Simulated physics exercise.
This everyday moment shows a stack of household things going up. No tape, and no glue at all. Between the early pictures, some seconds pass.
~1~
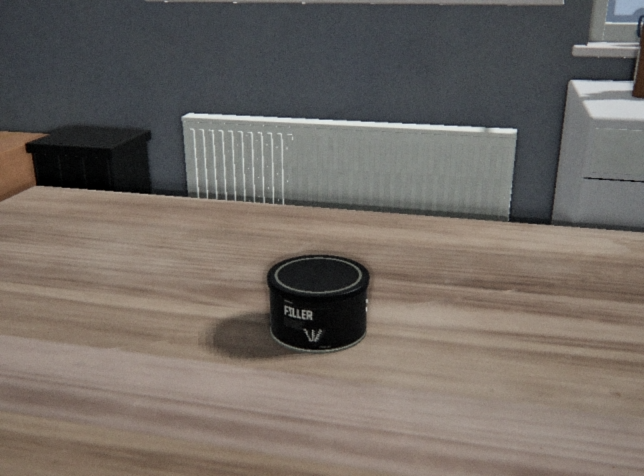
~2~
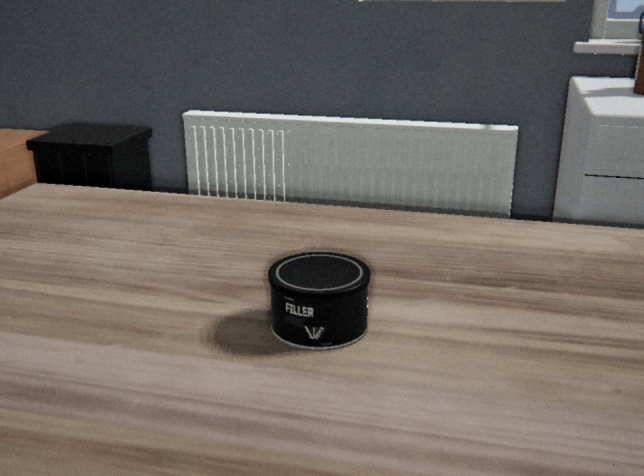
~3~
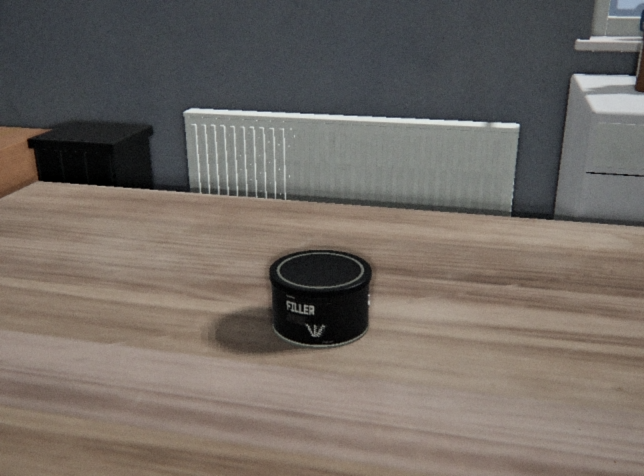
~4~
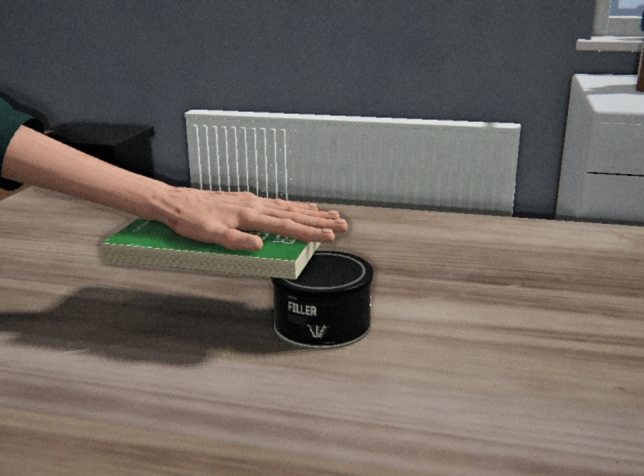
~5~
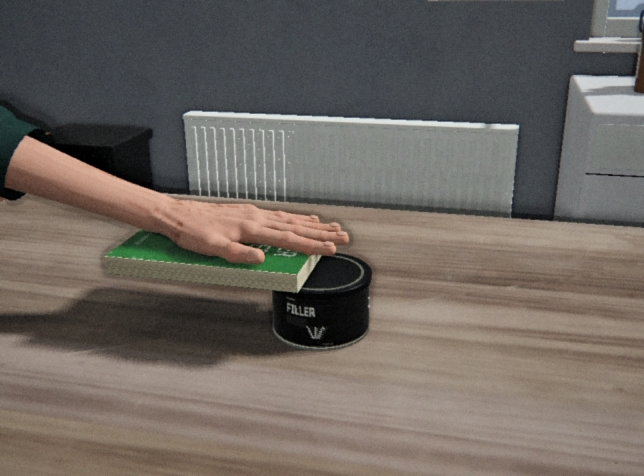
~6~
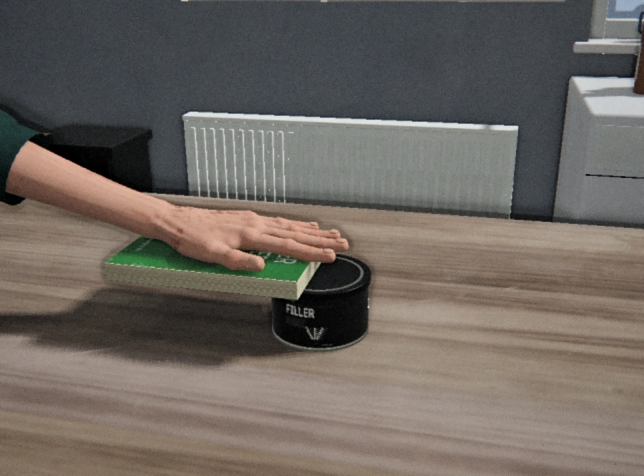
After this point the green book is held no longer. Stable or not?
The stack does not stay intact.
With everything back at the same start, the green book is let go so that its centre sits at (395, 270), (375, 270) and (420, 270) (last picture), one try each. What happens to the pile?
Collapses; collapses; collapses.
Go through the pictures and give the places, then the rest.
The last thing is not in view yet; black tub (318, 302), in the first frame.
The last thing is not in view yet; black tub (319, 299), in the second frame.
The last thing is not in view yet; black tub (321, 297), in the third frame.
On its way; green book (222, 236); black tub (322, 298), in the fourth frame.
On its way; green book (225, 248); black tub (321, 299), in the fifth frame.
In place under the hand; green book (224, 254); black tub (320, 300), in the sixth frame.
Then, 0.20 s past the last view, green book rocked 21° from its first pose near (225, 271).
Then, 0.80 s past the last view, green book rocked 25° from its first pose near (226, 275).
Then, 1.70 s past the last view, green book resting near (226, 275).
Finally, left askew, green book; black tub still in place. Final places as the last picture's camera would see them, green book near (224, 275). The pile loses its balance.
